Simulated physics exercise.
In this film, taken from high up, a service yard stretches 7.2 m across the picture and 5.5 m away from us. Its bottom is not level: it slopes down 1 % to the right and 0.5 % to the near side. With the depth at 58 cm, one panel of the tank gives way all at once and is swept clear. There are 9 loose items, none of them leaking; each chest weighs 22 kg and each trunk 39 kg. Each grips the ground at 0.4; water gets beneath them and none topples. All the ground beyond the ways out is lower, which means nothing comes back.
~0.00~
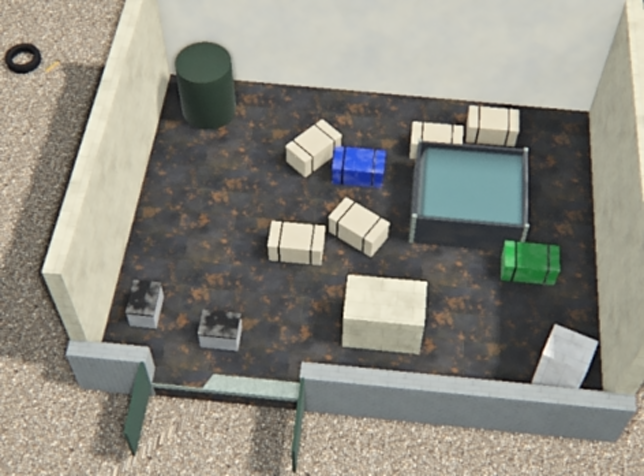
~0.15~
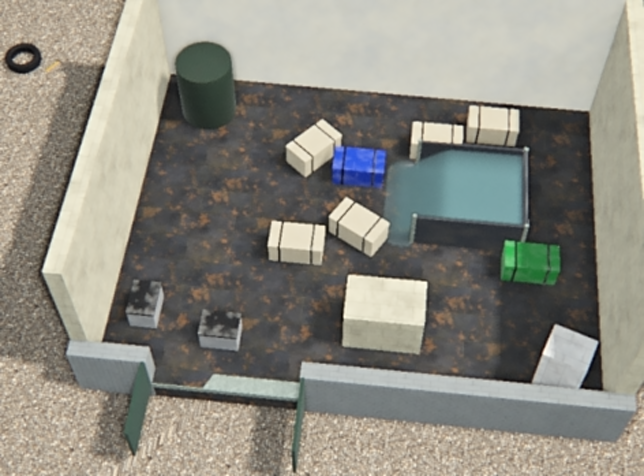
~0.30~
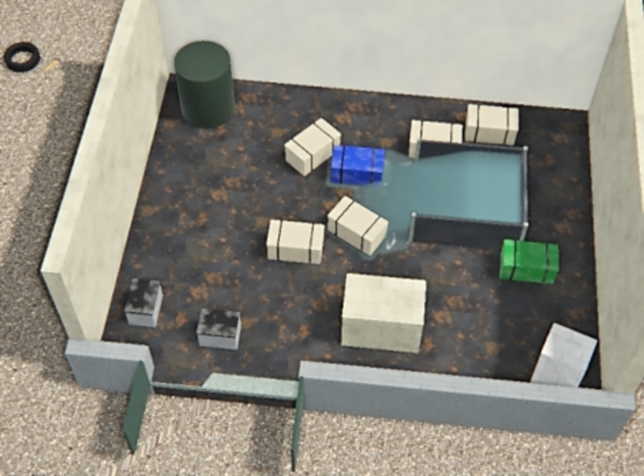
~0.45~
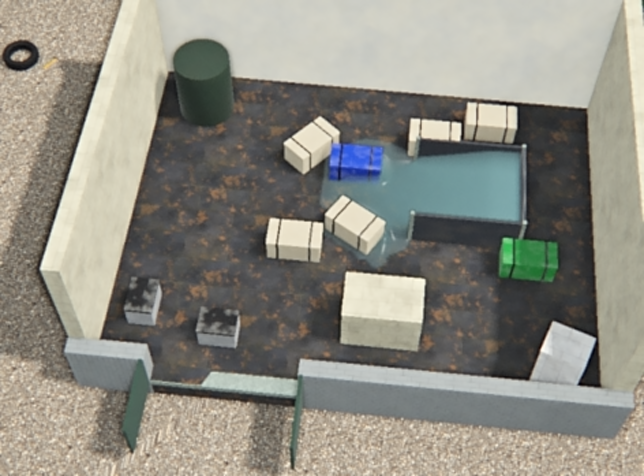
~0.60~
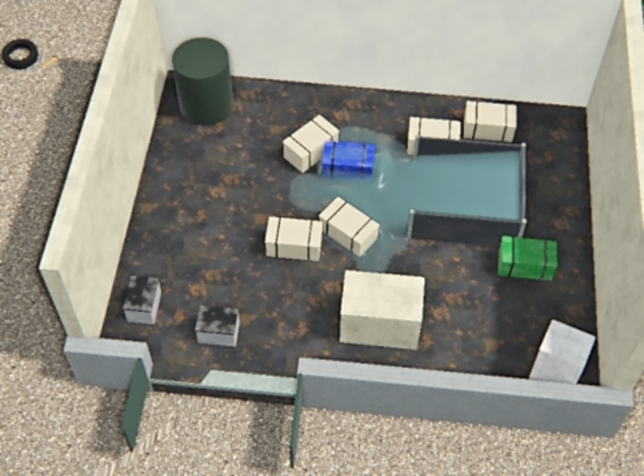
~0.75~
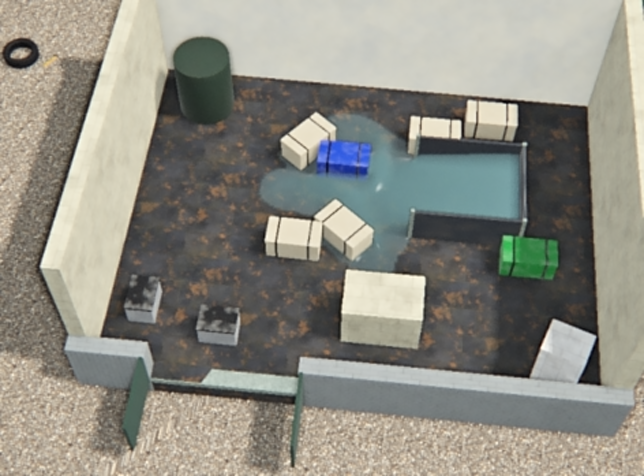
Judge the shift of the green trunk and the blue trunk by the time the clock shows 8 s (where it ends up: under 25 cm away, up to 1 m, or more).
Outcome: Green trunk: Almost still; blue trunk: Swept away.
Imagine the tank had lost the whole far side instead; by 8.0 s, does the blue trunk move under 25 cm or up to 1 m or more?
The answer: The blue trunk stays more or less still.
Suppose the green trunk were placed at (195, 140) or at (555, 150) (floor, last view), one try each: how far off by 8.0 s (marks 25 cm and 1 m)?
Well, the first time it drifts a modest way, and the second time it keeps still.
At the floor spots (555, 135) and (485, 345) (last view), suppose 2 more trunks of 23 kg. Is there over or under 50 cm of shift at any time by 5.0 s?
Below the mark, below the mark.
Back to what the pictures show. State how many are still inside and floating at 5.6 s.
I get 0.
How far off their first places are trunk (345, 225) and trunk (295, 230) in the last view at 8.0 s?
100 cm and 50 cm, respectively.
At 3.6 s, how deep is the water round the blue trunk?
I'd put it at about 5 cm.
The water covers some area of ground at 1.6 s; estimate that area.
About 15 m2 is covered.
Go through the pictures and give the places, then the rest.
The first picture shows the green trunk at (532, 256) rests on the ground; the blue trunk at (359, 160), on the bottom; 2.1 m2 under water; 0 of 9 have shifted.
The second picture shows the green trunk at (532, 256), on the bottom; the blue trunk at (359, 159), on the bottom; 2.8 m2 under water; 0 of 9 have shifted.
The third picture shows the green trunk at (531, 255), on the bottom; the blue trunk at (358, 158), on the bottom; water covers 3.6 m2; 0 of 9 have shifted.
The fourth picture shows the green trunk at (530, 253), on the bottom; the blue trunk at (356, 156) rests on the ground; 4.3 m2 under water; 0 of 9 have shifted.
The fifth picture shows the green trunk at (529, 251), on the bottom; the blue trunk at (348, 154), on the bottom, 13 cm from its start; 5.3 m2 under water; 2 of 9 have shifted.
The sixth picture shows the green trunk at (530, 251), on the bottom; the blue trunk at (344, 153) rests on the ground, 21 cm from its start; 6.4 m2 under water; 3 of 9 have shifted.
After 1.6 s the green trunk is near (530, 251), 0.0 m from its start, aground; the blue trunk is near (314, 152), 0.7 m from its start, aground; 0 of 9 are out; 0 afloat.
After 3.6 s the green trunk is near (530, 251), 0.0 m from its start, aground; the blue trunk is near (244, 155), 1.8 m from its start, aground; 0 of 9 are out; 0 afloat.
After 5.6 s the green trunk is near (530, 251), 0.0 m from its start, aground; the blue trunk is near (244, 155), 1.8 m from its start, aground; 0 of 9 are out; 0 afloat.
After 8.0 s the green trunk is near (530, 251), 0.0 m from its start, aground; the blue trunk is near (244, 155), 1.8 m from its start, aground; 0 of 9 are out; 0 afloat.
